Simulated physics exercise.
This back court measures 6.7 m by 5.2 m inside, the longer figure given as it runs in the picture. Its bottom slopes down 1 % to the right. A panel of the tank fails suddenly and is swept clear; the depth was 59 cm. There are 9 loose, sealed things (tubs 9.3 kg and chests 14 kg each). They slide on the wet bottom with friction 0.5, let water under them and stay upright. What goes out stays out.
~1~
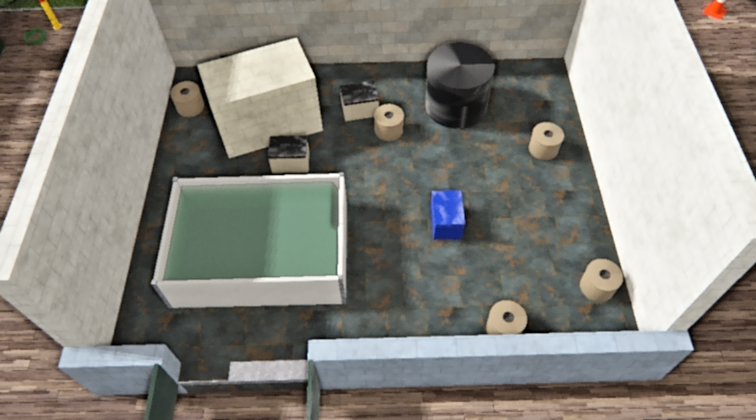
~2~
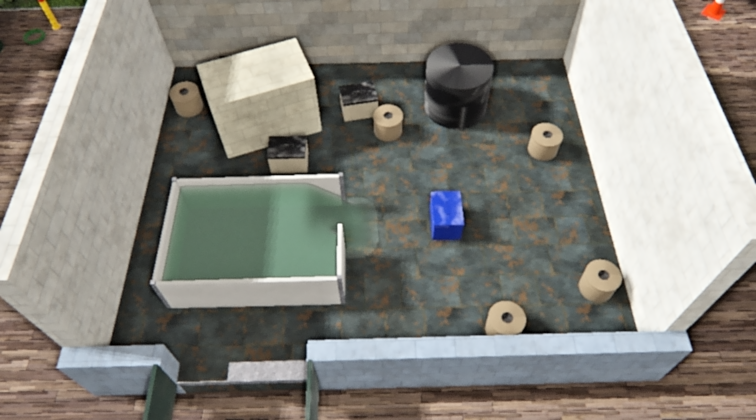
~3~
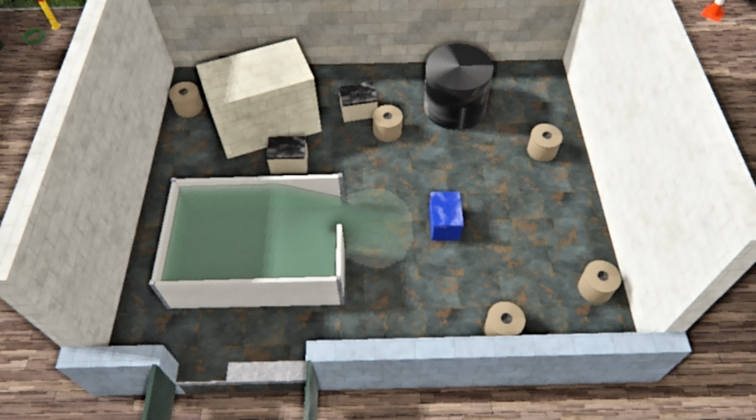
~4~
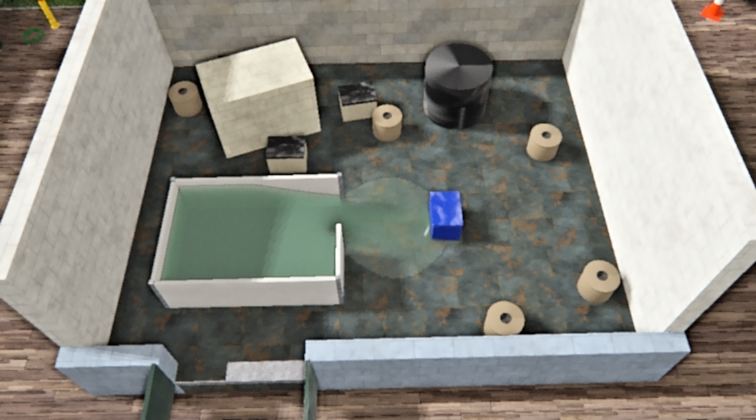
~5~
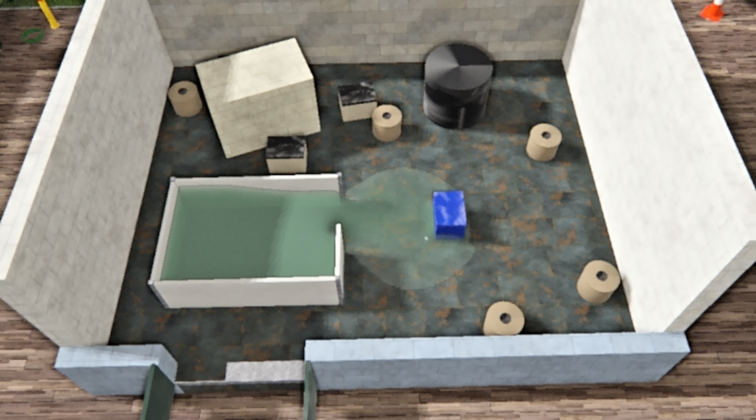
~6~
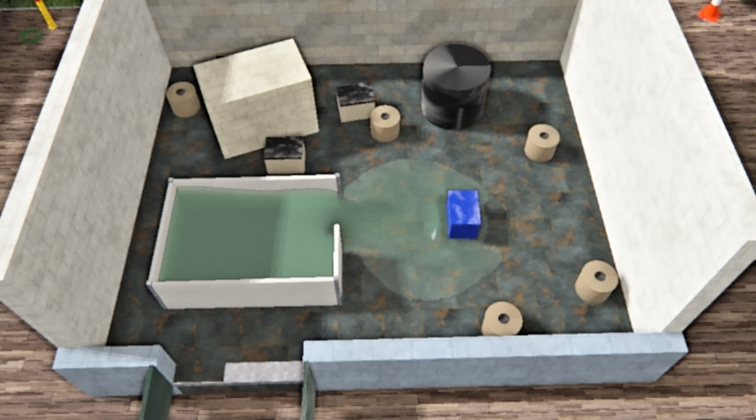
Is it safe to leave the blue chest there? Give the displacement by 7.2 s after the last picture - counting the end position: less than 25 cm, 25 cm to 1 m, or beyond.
The blue chest gets carried off.
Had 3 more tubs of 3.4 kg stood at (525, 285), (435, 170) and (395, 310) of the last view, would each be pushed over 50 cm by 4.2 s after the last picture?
In turn: More, more, short of it.
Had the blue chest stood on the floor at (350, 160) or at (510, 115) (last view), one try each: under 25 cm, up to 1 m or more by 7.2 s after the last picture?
In turn: It holds its place; it gets carried off.
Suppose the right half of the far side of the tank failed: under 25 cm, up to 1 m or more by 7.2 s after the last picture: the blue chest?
Then the blue chest barely shifts.
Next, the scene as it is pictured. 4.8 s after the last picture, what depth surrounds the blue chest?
Roughly 14 cm.
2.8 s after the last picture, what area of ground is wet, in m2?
About 21 m2.
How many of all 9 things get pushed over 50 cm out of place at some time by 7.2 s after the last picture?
4 of them.
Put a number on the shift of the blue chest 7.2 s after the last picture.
About 200 cm.
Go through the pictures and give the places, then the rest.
In the first frame, the blue chest at (448, 207) rests on the ground; 3.2 m2 under water; 0 of 9 have shifted.
In the second frame, the blue chest at (447, 208), on the bottom; 3.6 m2 under water; 0 of 9 have shifted.
In the third frame, the blue chest at (446, 209) rests on the ground; 4.2 m2 under water; 0 of 9 have shifted.
In the fourth frame, the blue chest at (446, 208) rests on the ground; 5.0 m2 under water; 0 of 9 have shifted.
In the fifth frame, the blue chest at (450, 208) rests on the ground, 6 cm from its start; 6.0 m2 under water; 1 of 9 have shifted.
In the sixth frame, the blue chest at (464, 207) rests on the ground, 28 cm from its start; 7.0 m2 under water; 1 of 9 have shifted.
Then, 0.9 s after the last picture the blue chest is near (576, 204), 1.8 m from its start, aground; 0 of 9 are out; 0 afloat.
Then, 2.8 s after the last picture the blue chest is near (595, 201), 2.0 m from its start, afloat; 0 of 9 are out; 4 afloat.
Then, 4.8 s after the last picture the blue chest is near (591, 202), 2.0 m from its start, afloat; 0 of 9 are out; 4 afloat.
Then, 7.2 s after the last picture the blue chest is near (571, 194), 1.8 m from its start, afloat; 0 of 9 are out; 3 afloat.
